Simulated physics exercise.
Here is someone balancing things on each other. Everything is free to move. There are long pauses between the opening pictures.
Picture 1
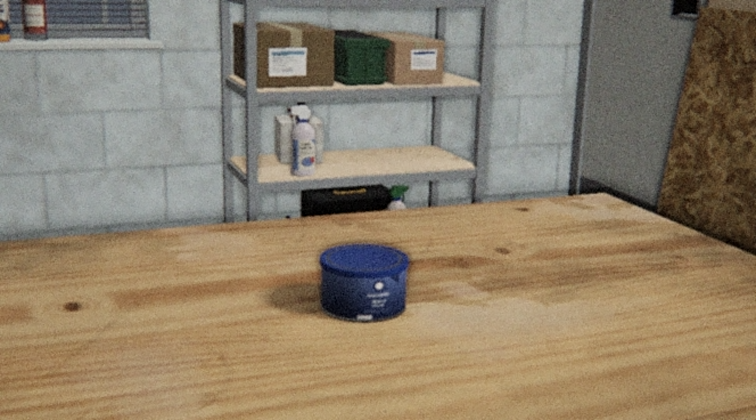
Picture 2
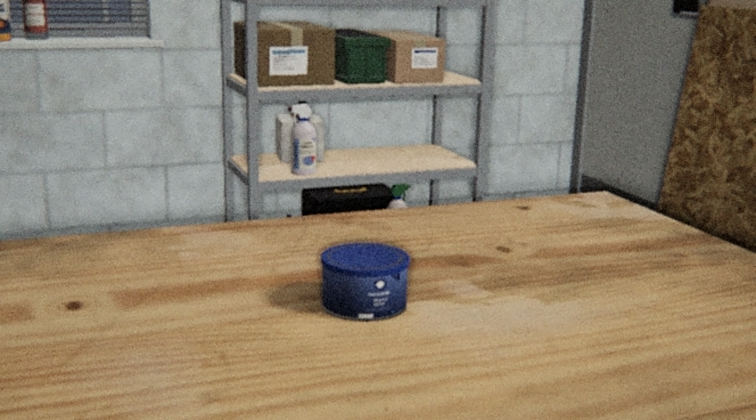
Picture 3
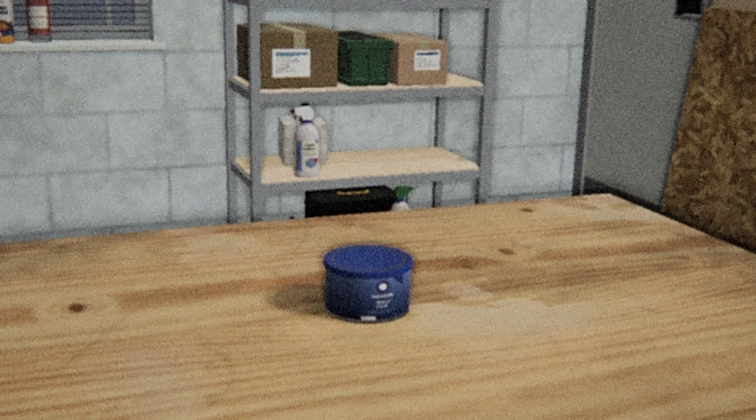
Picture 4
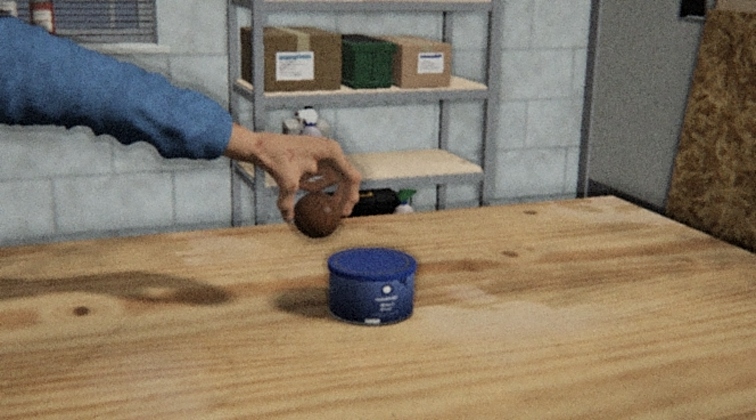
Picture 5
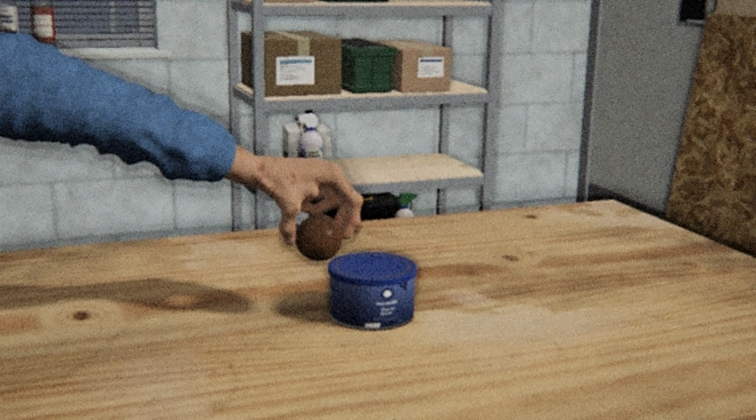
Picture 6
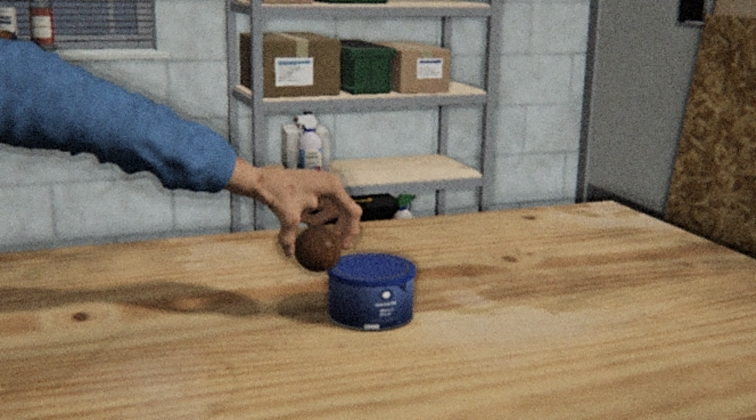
In this clip, a blue tub sits alone on a wooden table, then a hand in a blue sleeve appears from the left holding a round brown object and lowers it slightly beside the tub's upper left edge.
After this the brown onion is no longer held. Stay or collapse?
As it turns out, it loses its balance.
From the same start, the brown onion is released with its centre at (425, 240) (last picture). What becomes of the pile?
Then it gives way.
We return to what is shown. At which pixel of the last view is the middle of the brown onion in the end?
Near (285, 304).
Then, 0.30 s past the last view, brown onion now fallen.
Then, 0.60 s past the last view, nothing new.
Finally, fallen, brown onion; blue tub still in place. Final places as the last picture's camera would see them, brown onion near (285, 304). The pile comes apart.
